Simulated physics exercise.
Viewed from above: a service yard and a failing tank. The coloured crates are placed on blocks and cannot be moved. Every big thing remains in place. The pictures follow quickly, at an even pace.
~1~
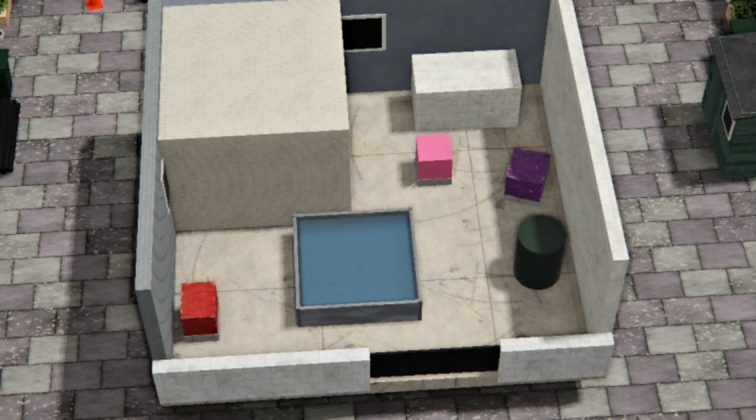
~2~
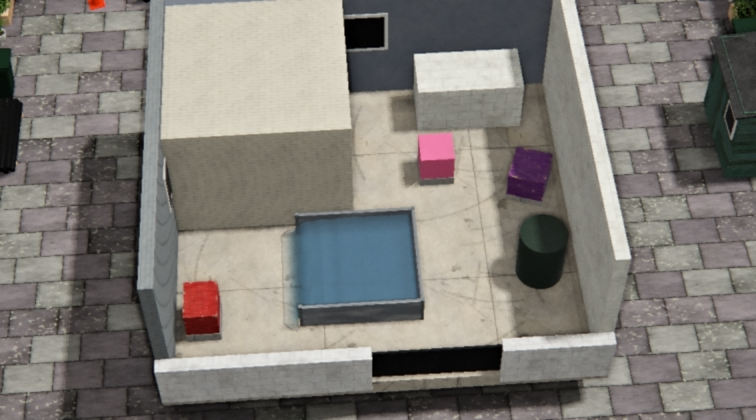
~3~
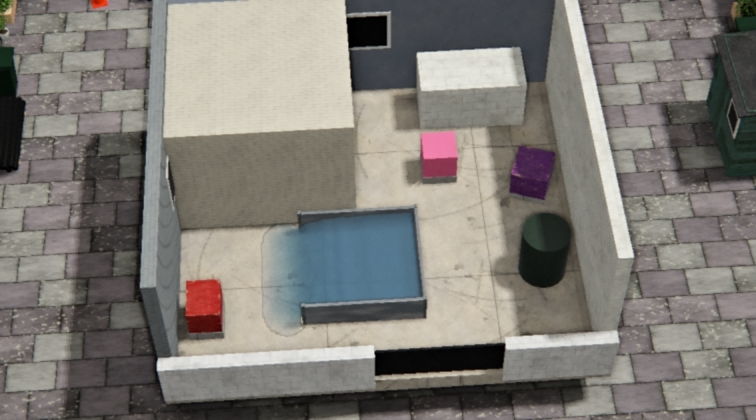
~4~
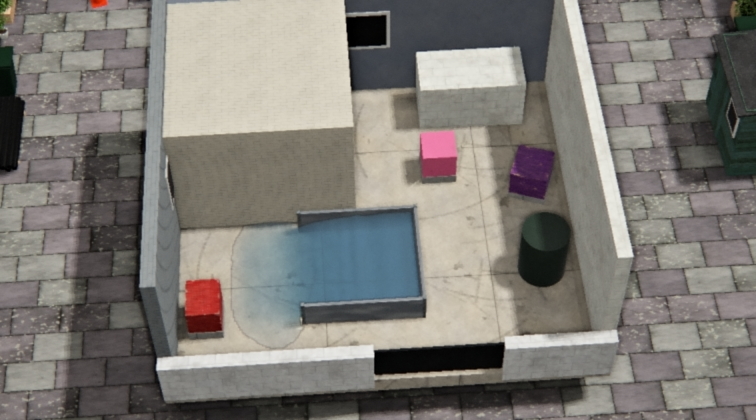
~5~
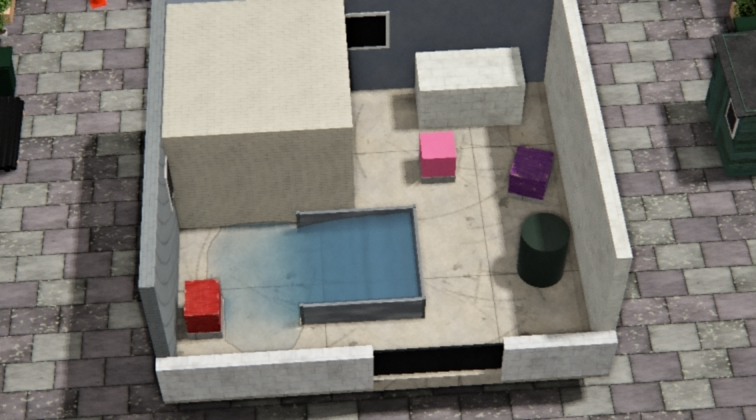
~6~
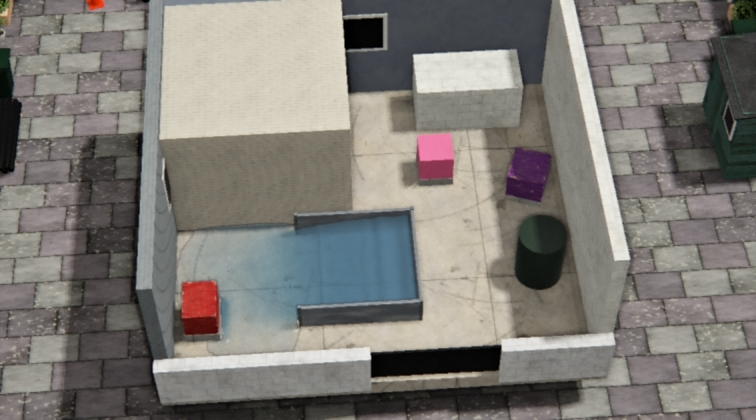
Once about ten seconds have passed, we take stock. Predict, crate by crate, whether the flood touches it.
Outcome: The red crate has too short a plinth; the pink crate has a tall enough plinth; the purple crate has a tall enough plinth.
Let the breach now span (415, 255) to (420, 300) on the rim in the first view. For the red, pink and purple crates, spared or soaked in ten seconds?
Red is safe; pink remains dry; purple is topped.
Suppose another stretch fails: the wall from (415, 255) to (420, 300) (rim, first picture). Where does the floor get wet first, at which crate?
The one in purple comes first.
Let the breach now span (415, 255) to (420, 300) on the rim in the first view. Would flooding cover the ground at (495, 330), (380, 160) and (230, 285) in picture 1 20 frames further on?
Spot one inundated, spot two spared, spot three spared.
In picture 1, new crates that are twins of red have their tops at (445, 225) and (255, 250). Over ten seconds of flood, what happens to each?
For the first position it is missed; for the second it is reached.
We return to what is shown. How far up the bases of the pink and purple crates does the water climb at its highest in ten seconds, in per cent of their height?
Some 20 and 70 % respectively.
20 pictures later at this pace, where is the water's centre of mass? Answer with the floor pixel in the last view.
The water centres close to (271, 294).
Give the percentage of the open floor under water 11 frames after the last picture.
That works out to some 25 in a hundred.
A moment on, water covers 20 % of the floor; the red crate water round its plinth, the pink crate not reached, the purple crate not reached.
Next, water covers 25 % of the floor; the red crate water round its plinth, the pink crate not reached, the purple crate not reached.
Then, water covers 35 % of the floor; the red crate water round its plinth, the pink crate not reached, the purple crate not reached.
Later, water covers 55 % of the floor; the red crate water round its plinth, the pink crate water round its plinth, the purple crate water round its plinth.
In the end, water covers 80 % of the floor; the red crate was topped, the pink crate stayed above the water, the purple crate stayed above the water.
